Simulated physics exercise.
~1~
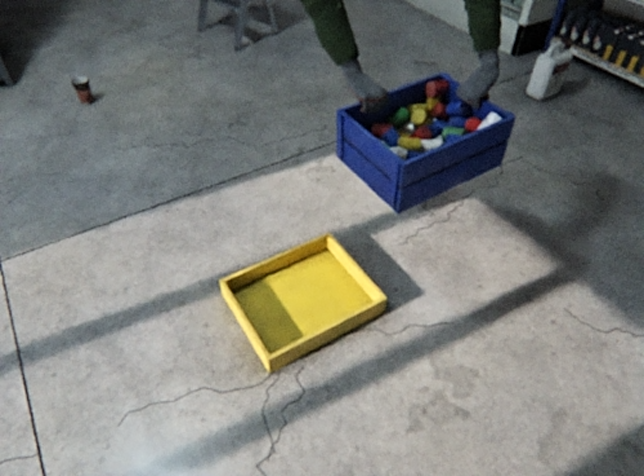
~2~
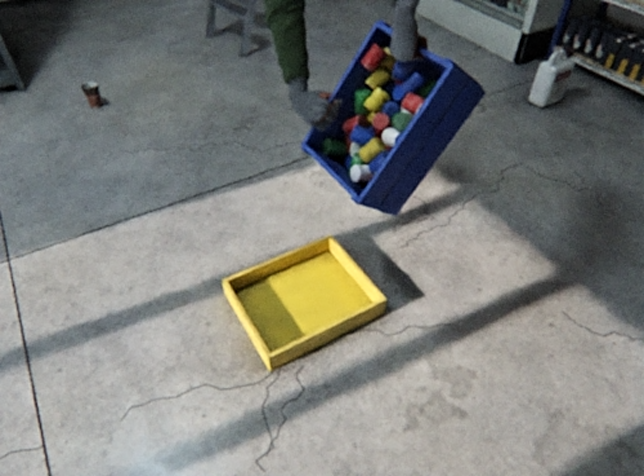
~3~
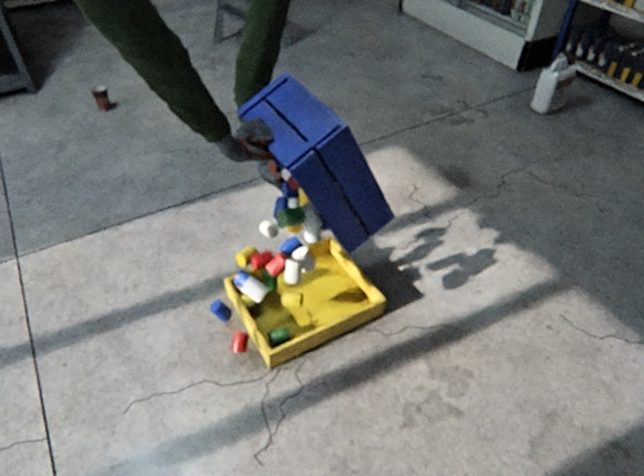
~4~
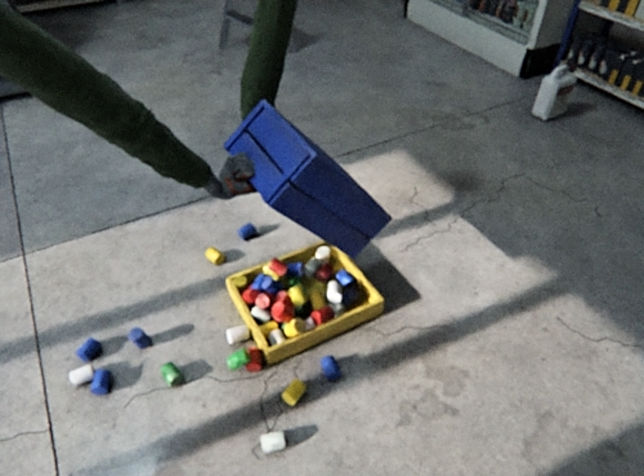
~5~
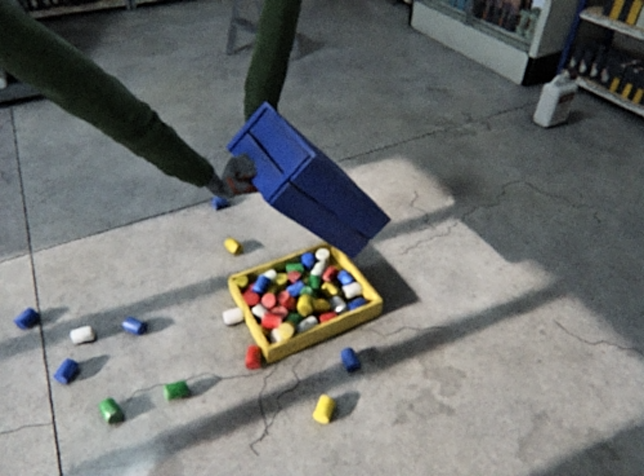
On a cracked concrete floor striped with light and shadow, two hands in green sleeves hold a blue tote filled with small, colourful cylindrical pieces above an empty yellow box. The hands tilt the tote steeply, and the pieces slide towards its lower side. As it turns further, they tumble out in a stream, some dropping into the box and others falling beside it. The box fills with a jumbled heap while stray pieces scatter across the floor. Finally, the tote stays tipped over the box, with most pieces inside and the rest lying around it.
